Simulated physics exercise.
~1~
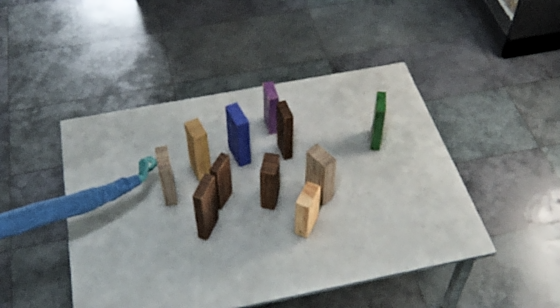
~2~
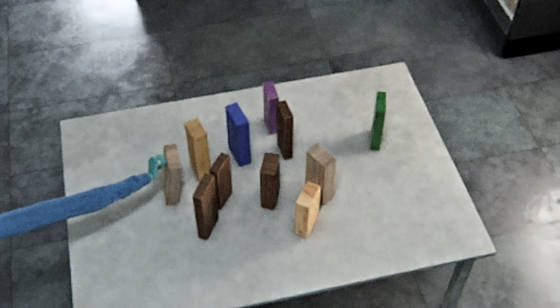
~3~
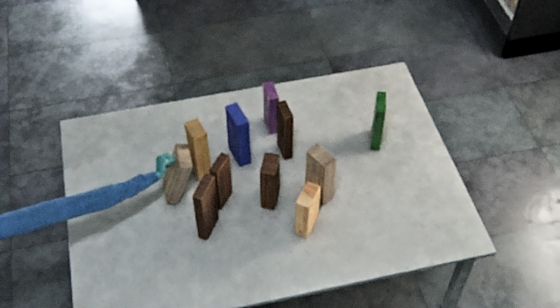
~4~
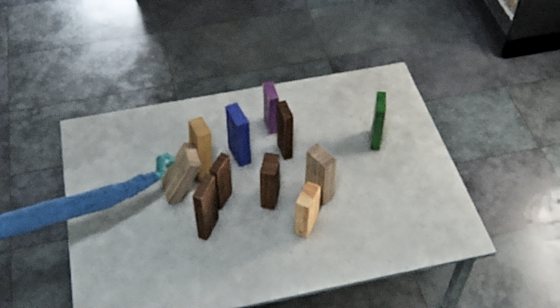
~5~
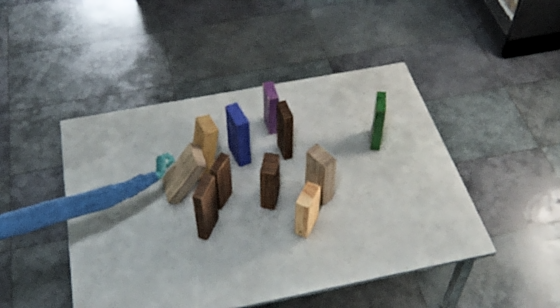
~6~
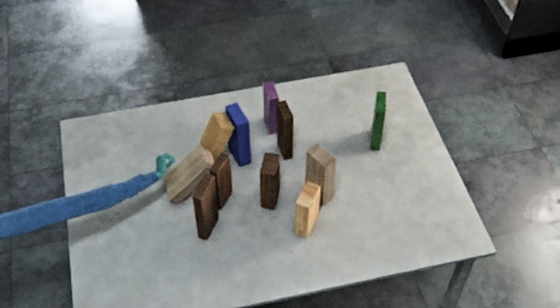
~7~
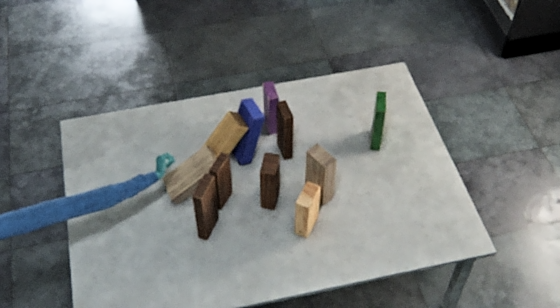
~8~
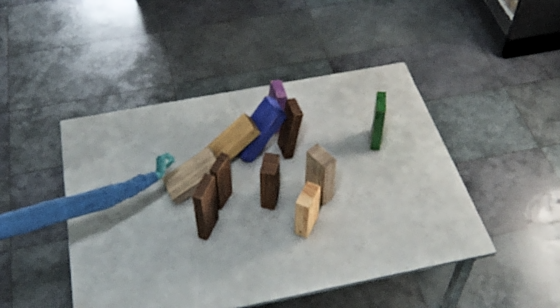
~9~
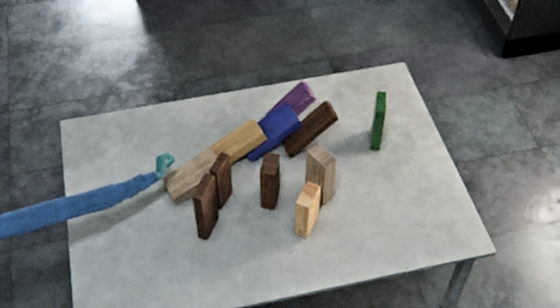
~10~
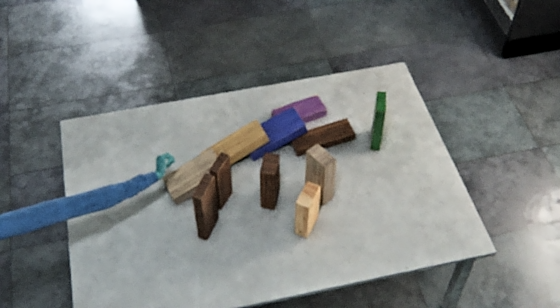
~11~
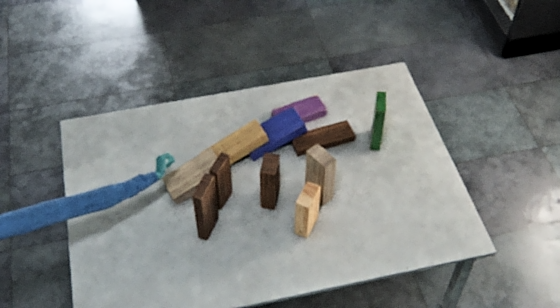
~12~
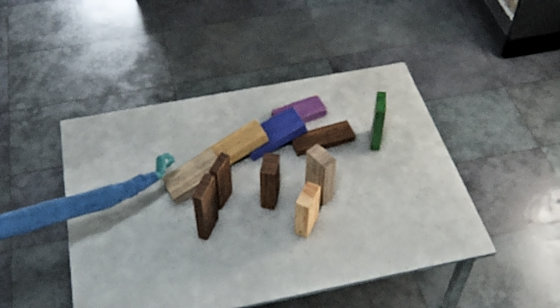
A blue arm with a teal tip reaches in from the left over a pale grey table, seen from above at an angle on a dark tiled floor, where upright wooden blocks stand scattered. It pushes the greyish-brown block at the left, which tilts right into a tan one. The tan block leans over and strikes the blue block, which topples toward the purple block and a dark brown one behind it. Both of those fall to the right. The five end up lying down, while the green block at the right and the front blocks remain standing.
